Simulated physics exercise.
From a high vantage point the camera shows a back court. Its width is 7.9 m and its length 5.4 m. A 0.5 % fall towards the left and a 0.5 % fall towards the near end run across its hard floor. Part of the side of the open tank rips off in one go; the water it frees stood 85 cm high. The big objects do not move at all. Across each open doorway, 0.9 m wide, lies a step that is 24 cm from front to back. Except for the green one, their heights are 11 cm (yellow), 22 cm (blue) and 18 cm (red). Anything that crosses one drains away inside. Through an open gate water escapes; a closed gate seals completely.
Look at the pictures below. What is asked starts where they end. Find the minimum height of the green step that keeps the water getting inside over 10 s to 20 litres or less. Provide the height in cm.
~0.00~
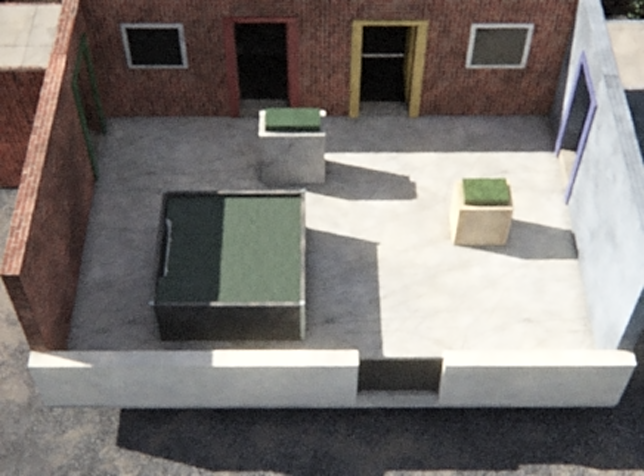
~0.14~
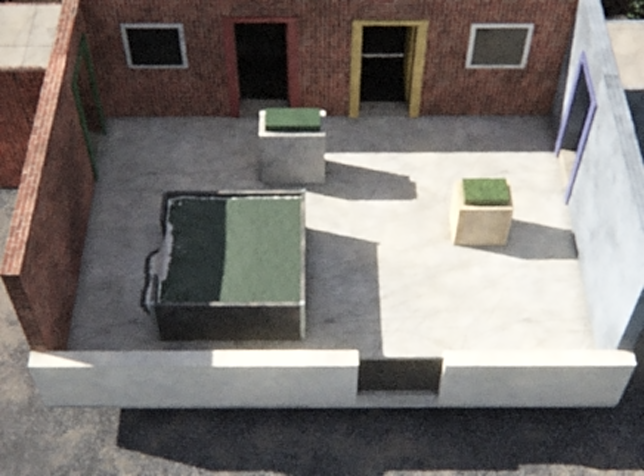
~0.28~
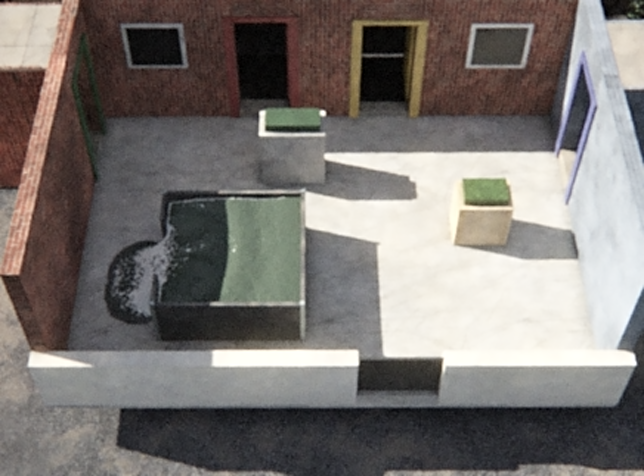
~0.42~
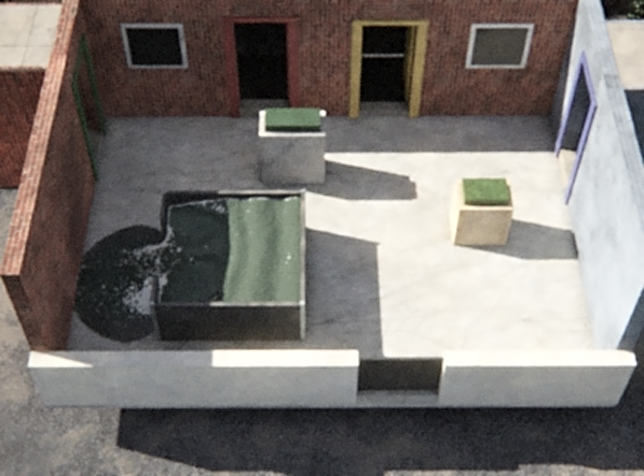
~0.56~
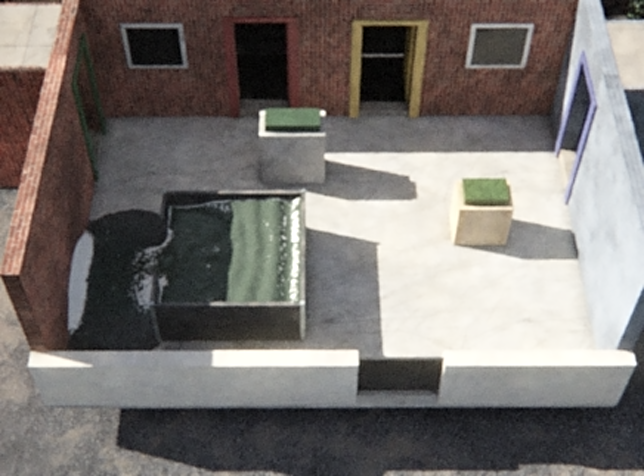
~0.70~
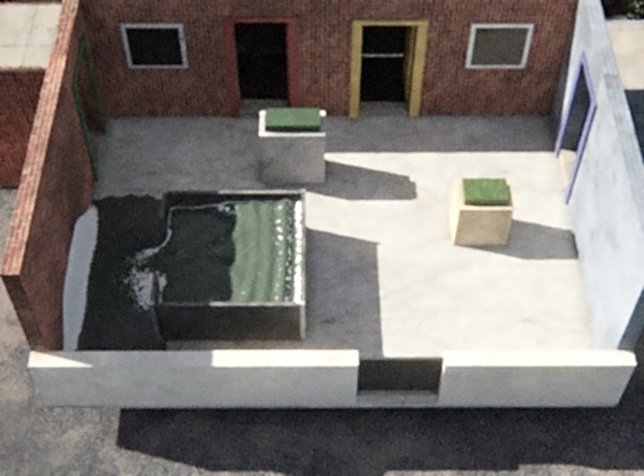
Roughly 15 cm.
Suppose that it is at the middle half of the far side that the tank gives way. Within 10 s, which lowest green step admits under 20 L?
That way, roughly 29 cm.
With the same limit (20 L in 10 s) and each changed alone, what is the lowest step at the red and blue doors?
About 6.0 cm at red and 13.0 cm at blue.
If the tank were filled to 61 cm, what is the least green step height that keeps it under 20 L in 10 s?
A step of about 10.0 cm does it.
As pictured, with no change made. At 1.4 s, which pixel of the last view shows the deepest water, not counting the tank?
Around (64, 372).
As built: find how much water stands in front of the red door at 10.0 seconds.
4.5 cm.
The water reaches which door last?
It's the blue one.
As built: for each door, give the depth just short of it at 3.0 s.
In cm - green: 9, yellow: 1, blue: 0, red: 12.
After 1.4 s water covers 15 % of the floor, deepest (68 cm) near (64, 372); 10 cm at the green door, 0 litres in over its 12 cm step.
After 3.0 s water covers 45 % of the floor, deepest (38 cm) near (62, 382); 9 cm at the green door, 0 litres in over its 12 cm step.
After 10.0 s water covers 95 % of the floor, deepest (16 cm) near (391, 122); 12 cm at the green door, 44 litres in over its 12 cm step.
At the green door as built, the water arrived by 1.1 s and peaked near 14 cm at 3.8 s.
Run again over the same 10 s with other heights there, 32 litres in over 13.5 cm, 11 litres over 18 cm. The limit of 20 litres is kept from about 15 cm up.
